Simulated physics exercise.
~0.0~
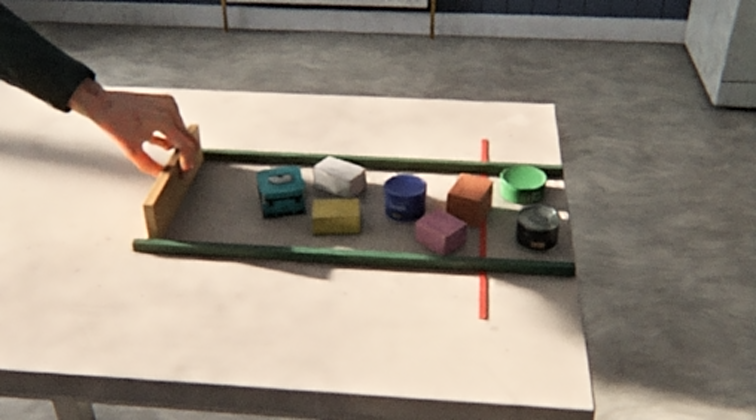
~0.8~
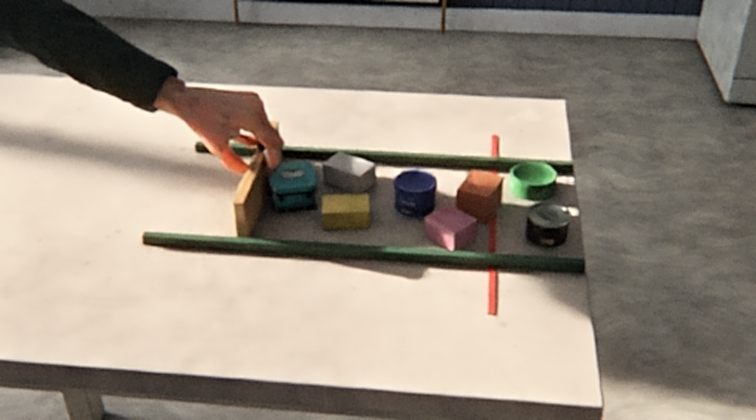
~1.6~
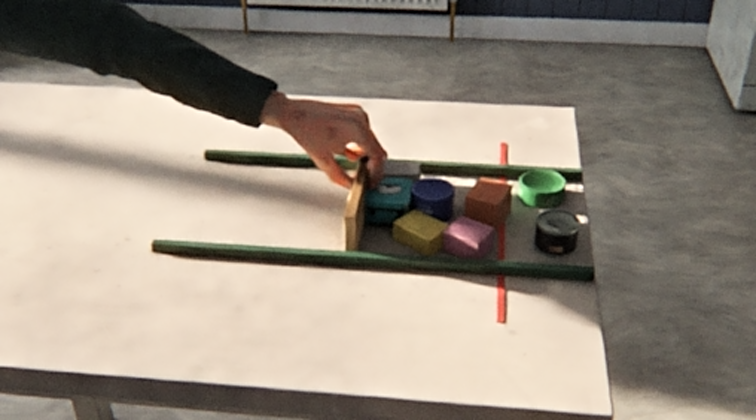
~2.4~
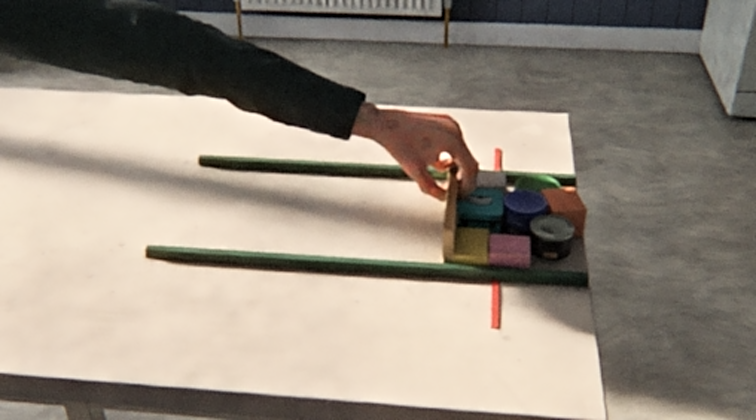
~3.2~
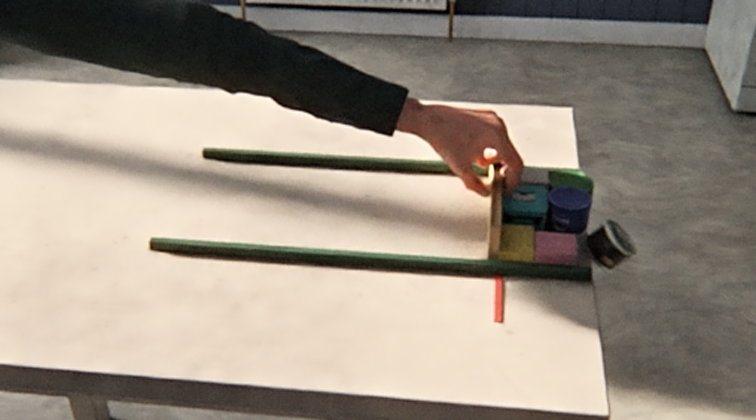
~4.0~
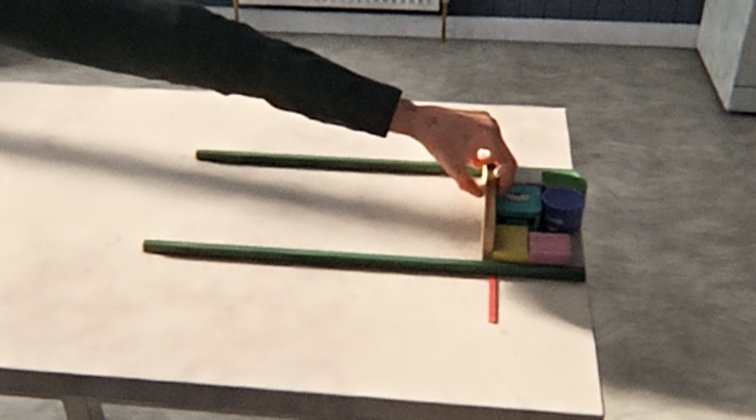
A hand slid an upright wooden board to the right between two green rails, bunching the small blocks and pots together and pushing them toward the table's edge. The orange block and black pot went over, and the board stopped at the red tape.
